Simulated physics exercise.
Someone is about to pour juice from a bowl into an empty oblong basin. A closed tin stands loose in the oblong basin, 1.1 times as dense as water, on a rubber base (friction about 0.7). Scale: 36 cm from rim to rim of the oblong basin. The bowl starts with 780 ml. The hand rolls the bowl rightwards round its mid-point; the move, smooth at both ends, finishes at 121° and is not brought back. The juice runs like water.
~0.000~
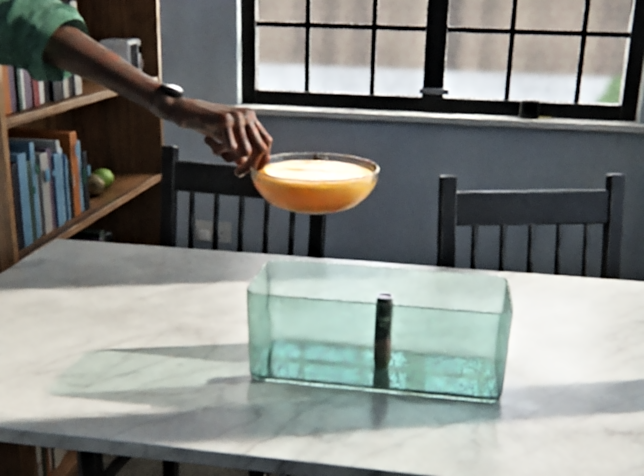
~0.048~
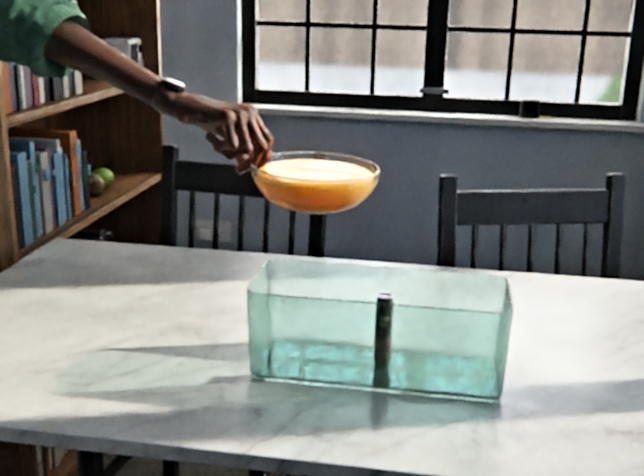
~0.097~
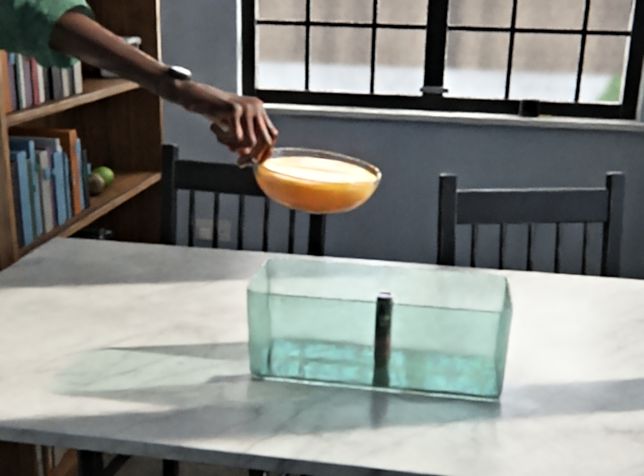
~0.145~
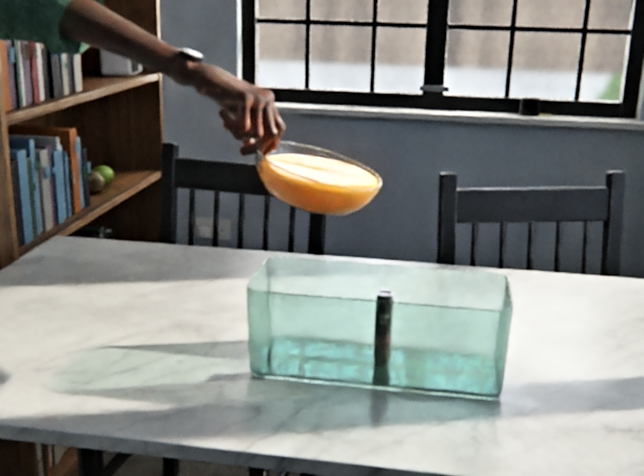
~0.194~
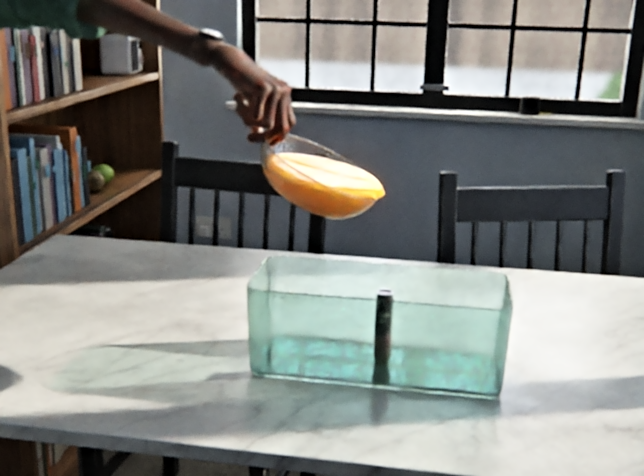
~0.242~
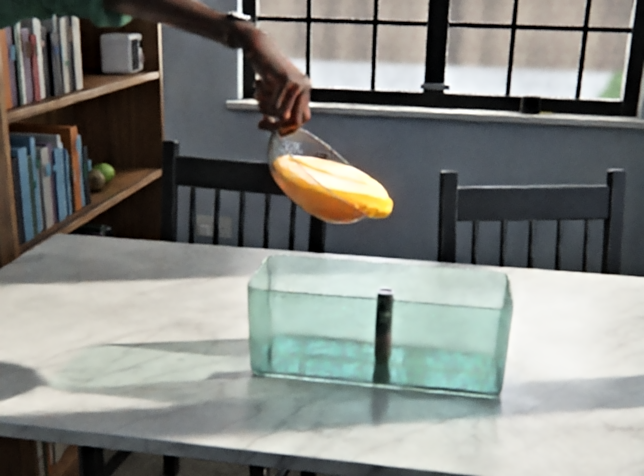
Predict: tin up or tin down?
It remains upright.
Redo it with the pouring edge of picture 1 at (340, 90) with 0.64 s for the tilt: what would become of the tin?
Then it goes over.
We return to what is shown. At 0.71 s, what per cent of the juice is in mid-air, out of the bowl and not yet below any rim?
About 10 per cent.
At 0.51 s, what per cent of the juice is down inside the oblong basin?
Near 90 in a hundred.
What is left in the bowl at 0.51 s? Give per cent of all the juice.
Some 0 per cent.
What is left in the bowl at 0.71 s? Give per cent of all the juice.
About 0 per cent.
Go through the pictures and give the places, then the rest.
In the first picture, tilt 0°; pouring edge (378, 171); surface from (256, 169) to (376, 176); the oblong basin's rim runs from (257, 277) to (510, 296); the tin's top is at (385, 299).
In the second picture, tilt 2°; pouring edge (378, 173); surface from (256, 167) to (376, 177).
In the third picture, tilt 7°; pouring edge (379, 178); surface from (258, 164) to (377, 179).
In the fourth picture, tilt 15°; pouring edge (380, 185); surface from (261, 159) to (379, 181).
In the fifth picture, tilt 25°; pouring edge (379, 196); surface from (266, 156) to (368, 183); 4 per cent is over the edge.
In the sixth picture, tilt 38°; pouring edge (375, 209); surface from (274, 159) to (362, 188); 14 per cent is over the edge.
After 0.51 s the tilt is 109° and 0 per cent is still to pour; the tin stands where it began.
After 0.71 s the tilt is 121° and 0 per cent is still to pour; the tin stands where it began.
After 0.92 s the tilt is 121° and 0 per cent is still to pour; the tin stands where it began.
After 1.14 s the tilt is 121° and 0 per cent is still to pour; the tin stands where it began.
In the end the tin stands where it began.
